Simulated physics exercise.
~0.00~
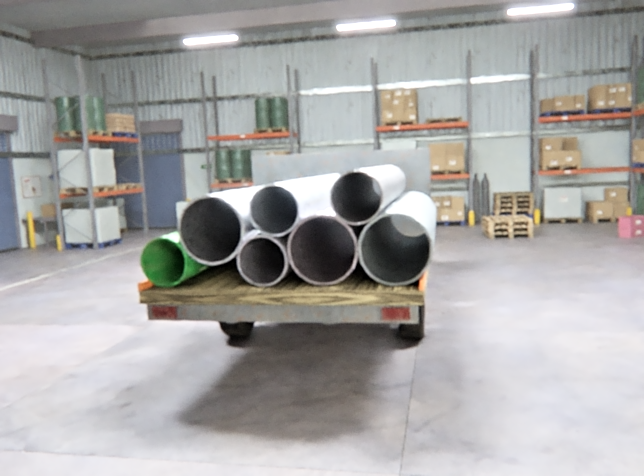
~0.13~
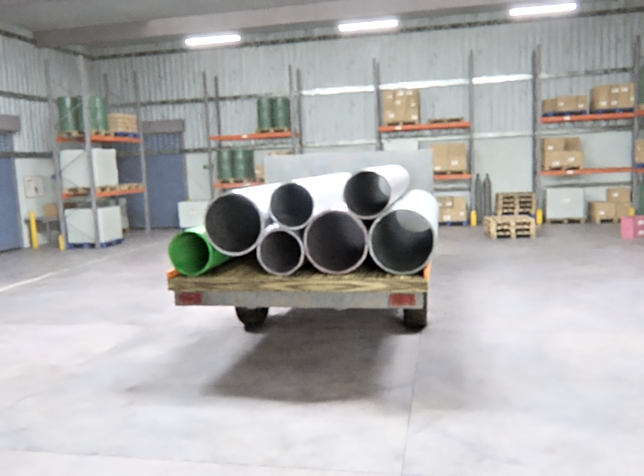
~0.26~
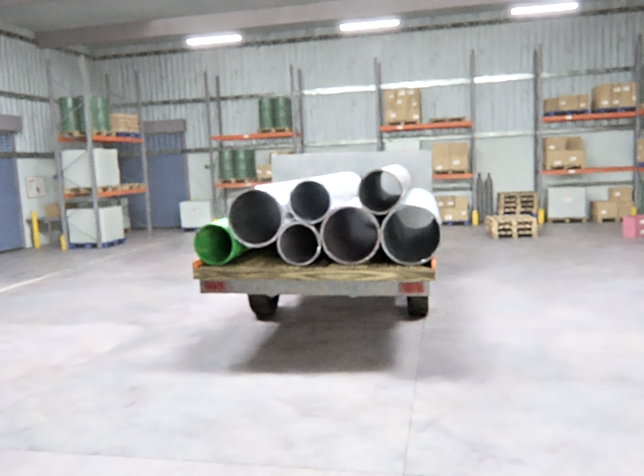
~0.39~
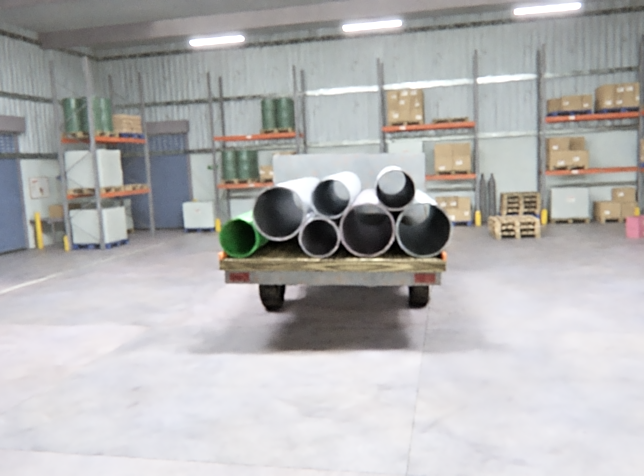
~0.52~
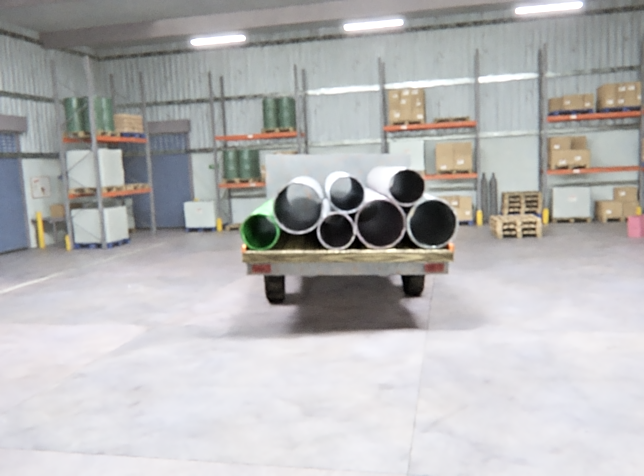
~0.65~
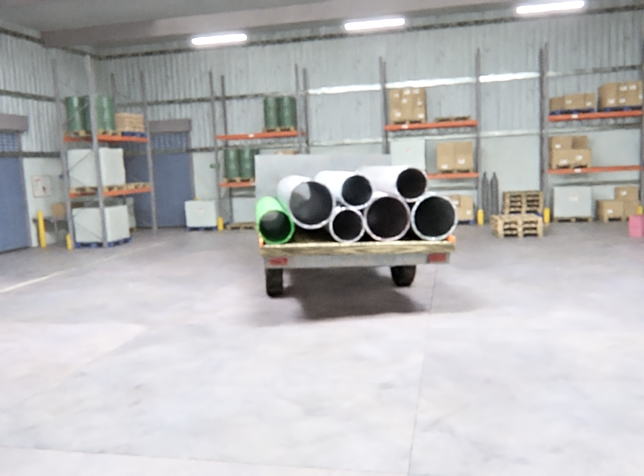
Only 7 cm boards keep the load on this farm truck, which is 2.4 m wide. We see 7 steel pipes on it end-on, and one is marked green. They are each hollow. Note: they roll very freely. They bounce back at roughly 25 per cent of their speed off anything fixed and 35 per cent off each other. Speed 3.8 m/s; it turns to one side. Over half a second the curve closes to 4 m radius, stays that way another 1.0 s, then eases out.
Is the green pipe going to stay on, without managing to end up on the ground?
Yes, it stays on.
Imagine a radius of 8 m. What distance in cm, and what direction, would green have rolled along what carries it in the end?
Some 0 cm rightwards.
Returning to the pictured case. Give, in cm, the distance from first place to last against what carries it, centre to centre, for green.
Result - green: 0.
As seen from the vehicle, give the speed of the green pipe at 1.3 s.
Close to 0.0 m/s at that moment.
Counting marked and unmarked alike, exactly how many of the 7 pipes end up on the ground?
I count 0 altogether.
By 1.3 s, green is on the deck, 20 cm from the left edge; 0 of 7 are off.
Finally (2.1 s), green is on the deck, 20 cm from the left edge; 0 of 7 are off.
